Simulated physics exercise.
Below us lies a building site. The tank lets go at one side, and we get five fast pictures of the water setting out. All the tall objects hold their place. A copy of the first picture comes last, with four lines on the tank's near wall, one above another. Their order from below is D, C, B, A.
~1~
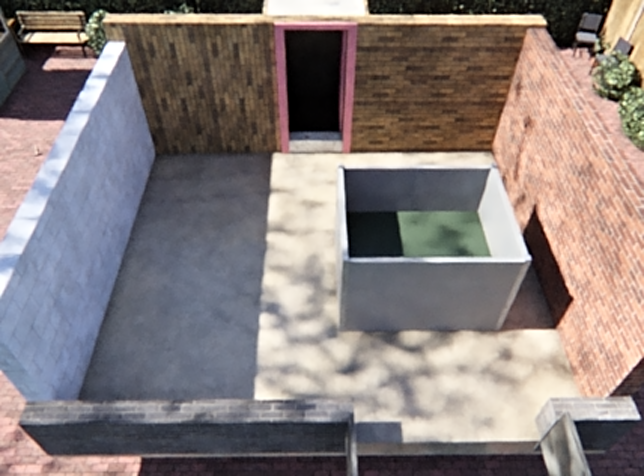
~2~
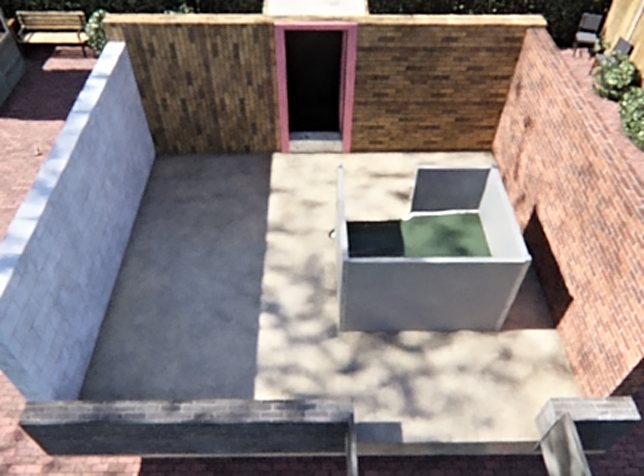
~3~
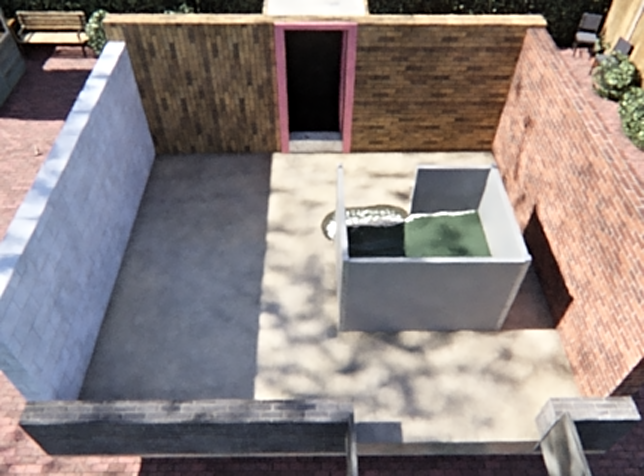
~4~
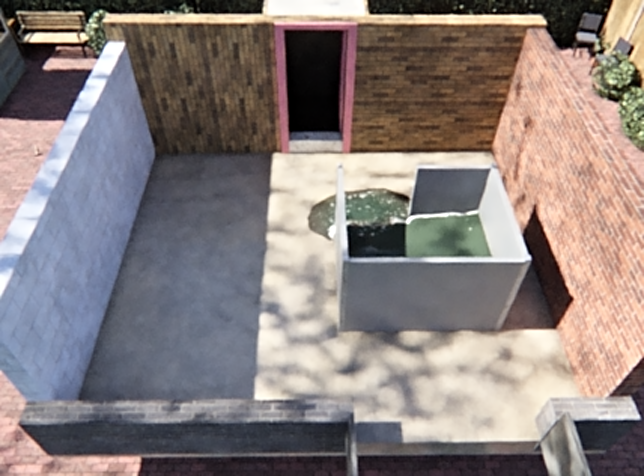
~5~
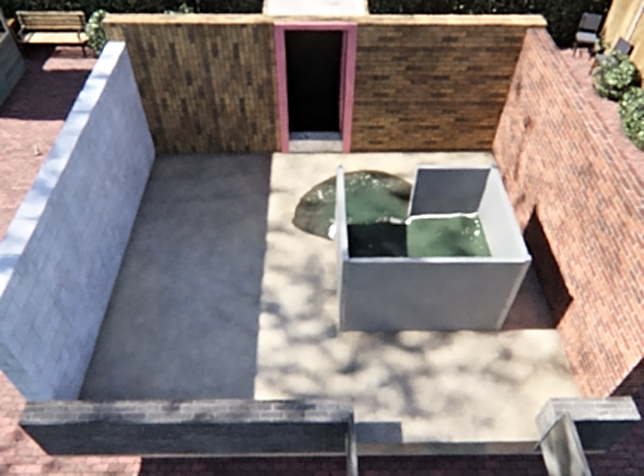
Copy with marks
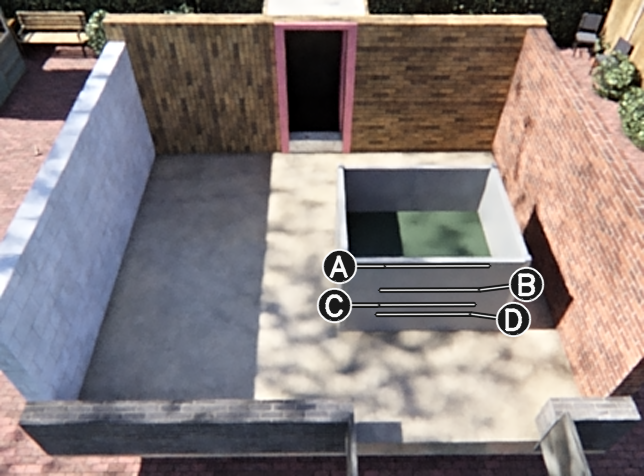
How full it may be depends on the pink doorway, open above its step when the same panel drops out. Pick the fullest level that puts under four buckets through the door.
The limit is C.
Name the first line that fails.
B.
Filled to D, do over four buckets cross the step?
No.
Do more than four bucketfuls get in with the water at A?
Yes, it does.
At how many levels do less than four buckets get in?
Two.
On the marked copy, A at (436, 265); B at (430, 290); C at (426, 304); D at (423, 314); from the bottom up D, C, B, A.
Choosing A, dozens of bucketfuls pour in.
Choosing B, about 10 bucketfuls get in.
Choosing C, a bucket or two gets in.
Choosing D, nothing gets over.
